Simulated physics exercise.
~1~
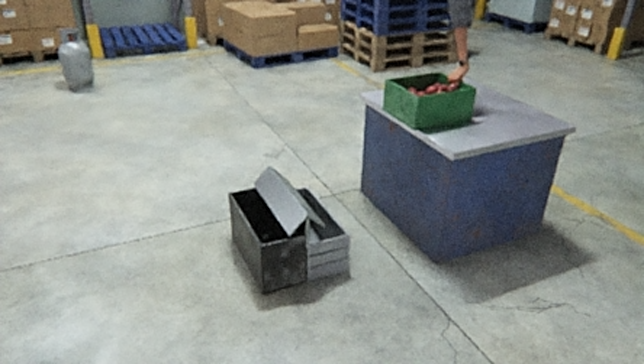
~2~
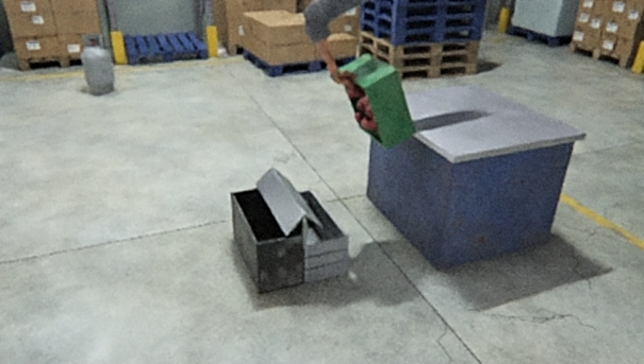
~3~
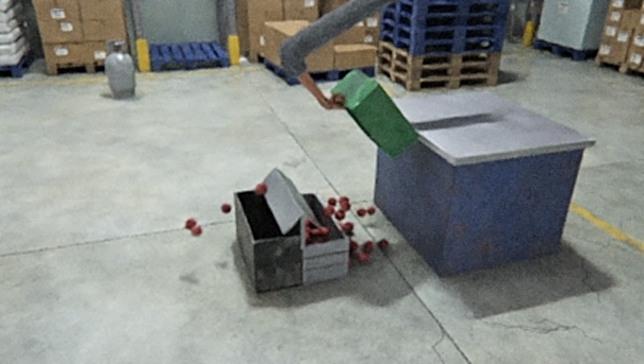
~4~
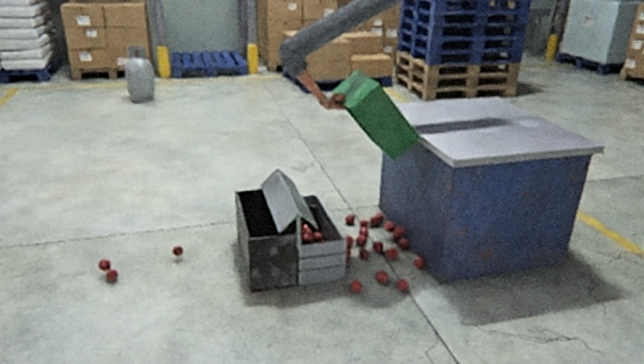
On a concrete warehouse floor, with pallets and stacked cartons behind, a green box of red apples rests on a bench with blue sides and a pale top. Below it to the left stand a grey tote and a black trough, with a sloping steel ridge between them. An arm swings the box leftward off the bench edge and tips it steeply over. The apples pour out, striking around the containers and scattering. The box stays tilted as they settle, some in the grey tote, many on the floor between it and the bench, and three beyond the black trough.
